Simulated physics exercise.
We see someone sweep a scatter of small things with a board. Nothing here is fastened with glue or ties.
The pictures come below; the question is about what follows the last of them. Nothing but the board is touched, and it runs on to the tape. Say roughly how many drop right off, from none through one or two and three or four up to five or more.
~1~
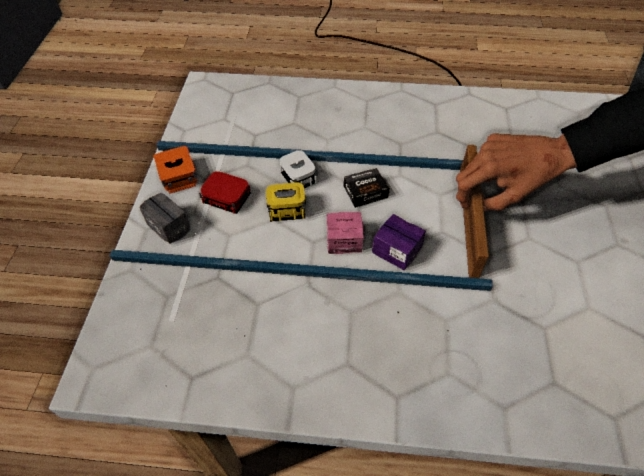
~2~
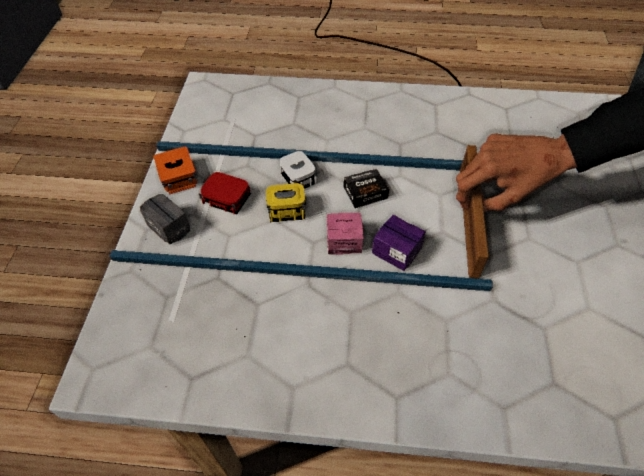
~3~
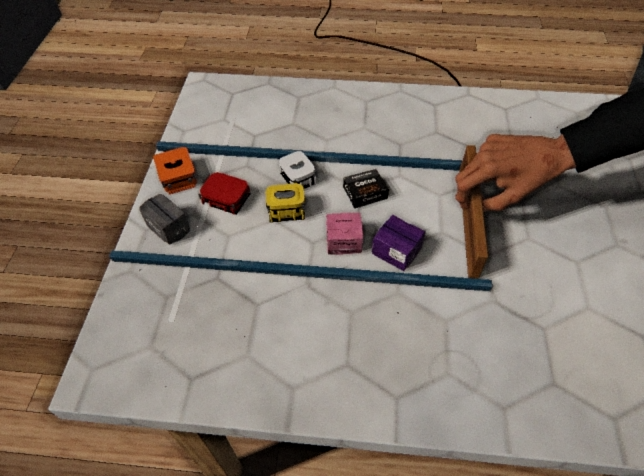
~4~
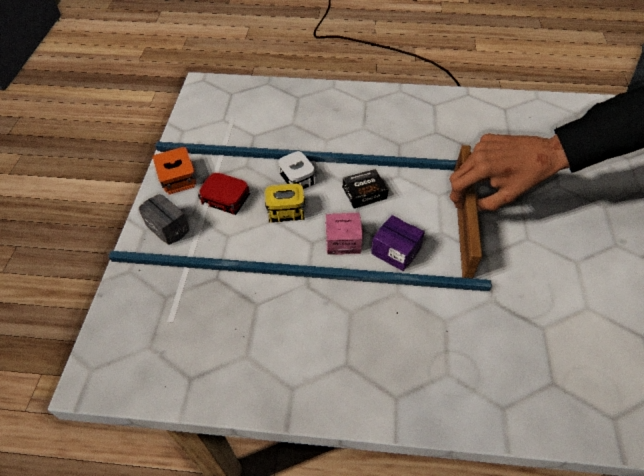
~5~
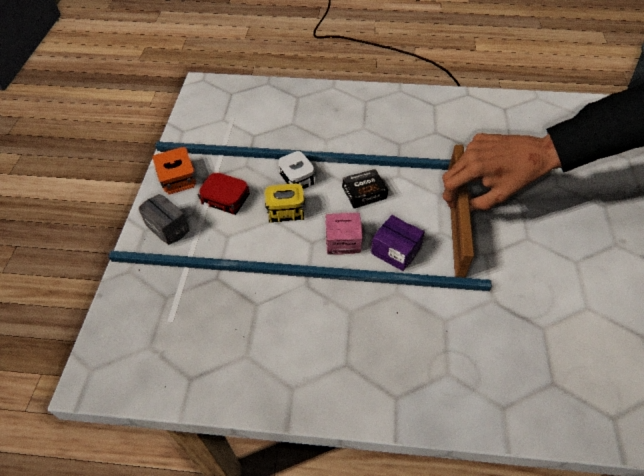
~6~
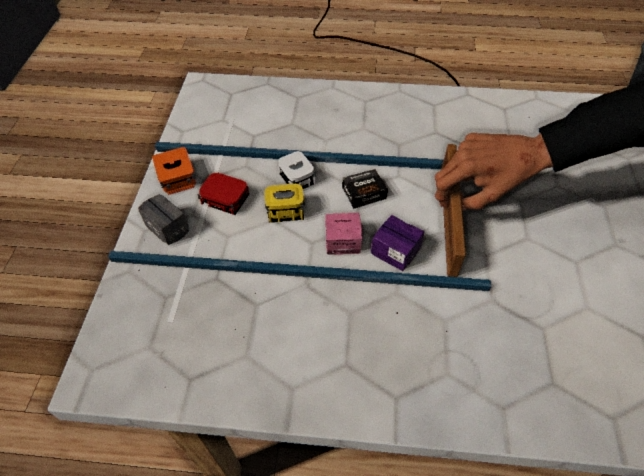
The count that falls off is a single one or a pair.
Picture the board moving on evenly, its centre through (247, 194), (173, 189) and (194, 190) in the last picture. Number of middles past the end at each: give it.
Going through the three places, I get 0, 5 and 2.
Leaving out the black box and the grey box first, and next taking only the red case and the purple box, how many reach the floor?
That gives 1 for the first pair taken away and 1 for the second.
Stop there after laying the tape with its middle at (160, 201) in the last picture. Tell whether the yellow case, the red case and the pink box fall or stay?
As for the yellow case, it keeps its spot; the red case does not stay; the pink box does not stay.
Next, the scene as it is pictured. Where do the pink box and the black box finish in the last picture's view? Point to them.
Near (143, 220) and (196, 172).
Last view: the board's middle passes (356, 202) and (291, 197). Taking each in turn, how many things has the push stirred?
The count reaches 3 first and 5 second.
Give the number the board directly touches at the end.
Looks like 3 of them, all told.
Soon after, none off yet; orange case at rest near (175, 171); grey box at rest near (164, 220); red case at rest near (224, 194).
In the end, the number that fall off is one or two; gone, grey box and orange case.
